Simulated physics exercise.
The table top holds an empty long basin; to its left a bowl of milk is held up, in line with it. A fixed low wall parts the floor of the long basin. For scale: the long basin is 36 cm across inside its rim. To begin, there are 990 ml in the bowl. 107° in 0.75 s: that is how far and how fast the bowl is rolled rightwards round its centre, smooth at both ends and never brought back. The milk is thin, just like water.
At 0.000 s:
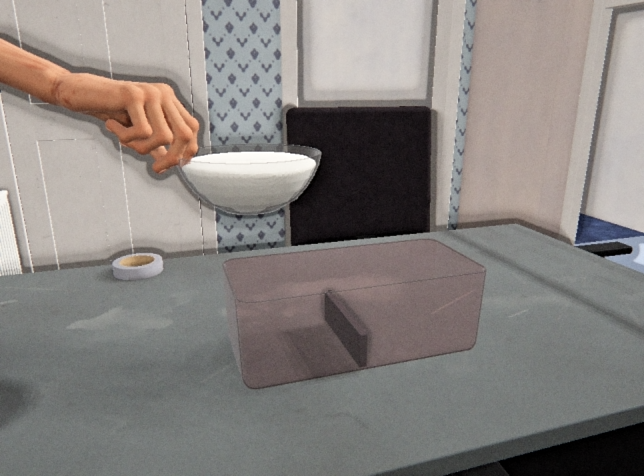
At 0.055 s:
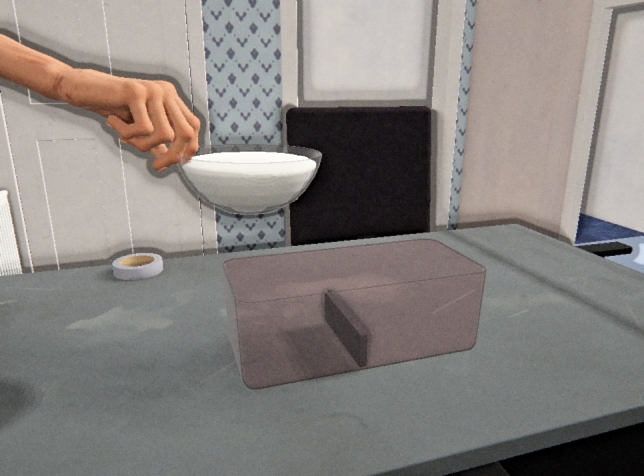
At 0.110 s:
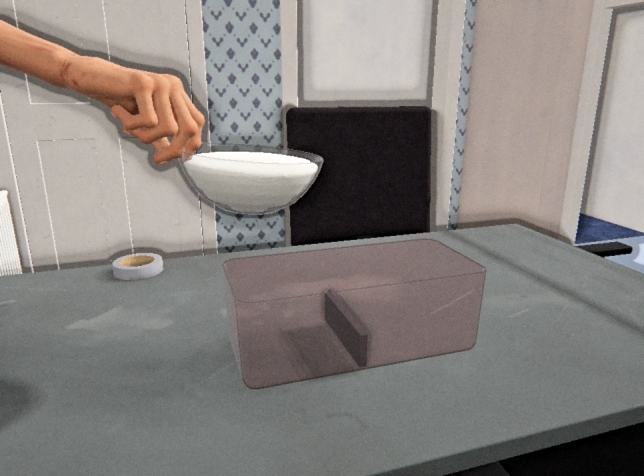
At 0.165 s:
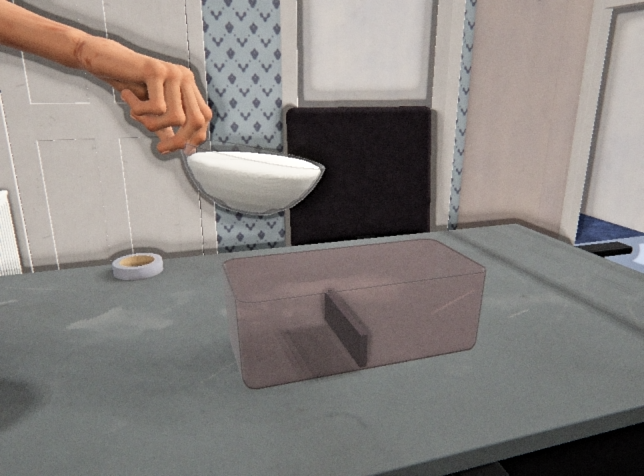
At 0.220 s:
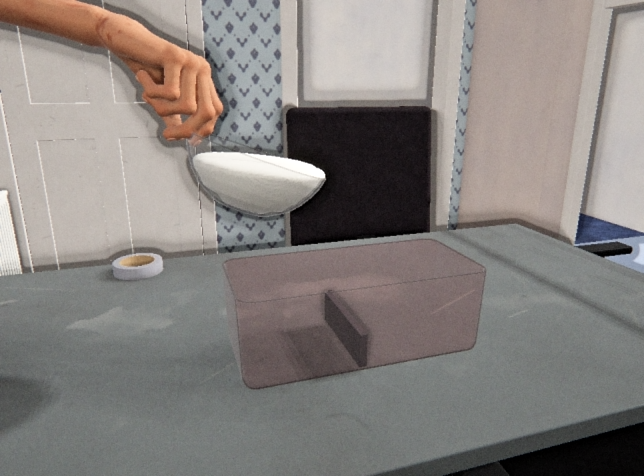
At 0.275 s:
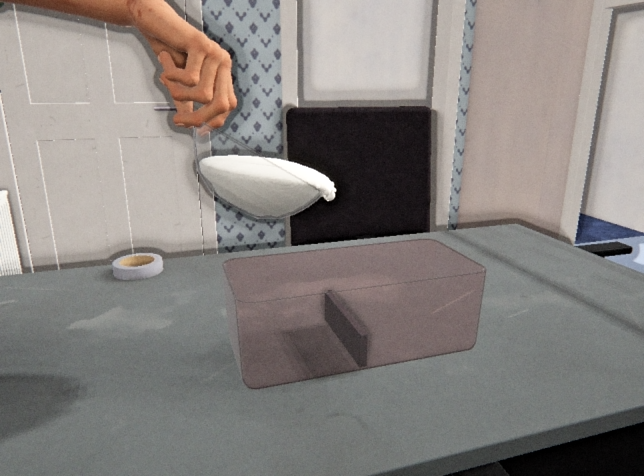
A hand held a white bowl of milk above a grey table, to the left of an empty long basin, then gradually tilted it rightwards until a little milk came over its right edge.
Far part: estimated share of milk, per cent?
60 per cent.
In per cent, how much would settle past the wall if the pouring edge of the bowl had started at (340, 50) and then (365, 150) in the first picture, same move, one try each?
It comes to 80 per cent, and then 85 per cent.
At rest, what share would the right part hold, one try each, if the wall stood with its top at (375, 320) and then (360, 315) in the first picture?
30 in a hundred, followed by 40 in a hundred.
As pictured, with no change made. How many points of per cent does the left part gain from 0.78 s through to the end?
Around 1 in a hundred.
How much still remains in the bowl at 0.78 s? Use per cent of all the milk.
Roughly 0 percent remains.
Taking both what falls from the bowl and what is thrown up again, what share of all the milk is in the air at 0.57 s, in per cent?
Roughly 24 percent.
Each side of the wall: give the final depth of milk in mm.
Left roughly 14 mm; right roughly 20 mm.
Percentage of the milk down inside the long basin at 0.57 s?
Roughly 70 per cent.
Then, 0.57 s in, the tilt is 92° and 6 per cent is still to pour, 16 is left of the wall and 53 right of it.
Then, 0.78 s in, the tilt is 107° and 0 per cent is still to pour, 36 is left of the wall and 55 right of it.
Then, 1.01 s in, the tilt is 107° and 0 per cent is still to pour, 38 is left of the wall and 59 right of it.
Then, 1.25 s in, the tilt is 107° and 0 per cent is still to pour, 38 is left of the wall and 59 right of it.
Finally, 38 per cent lies left of the wall, 60 right of it and 3 outside.
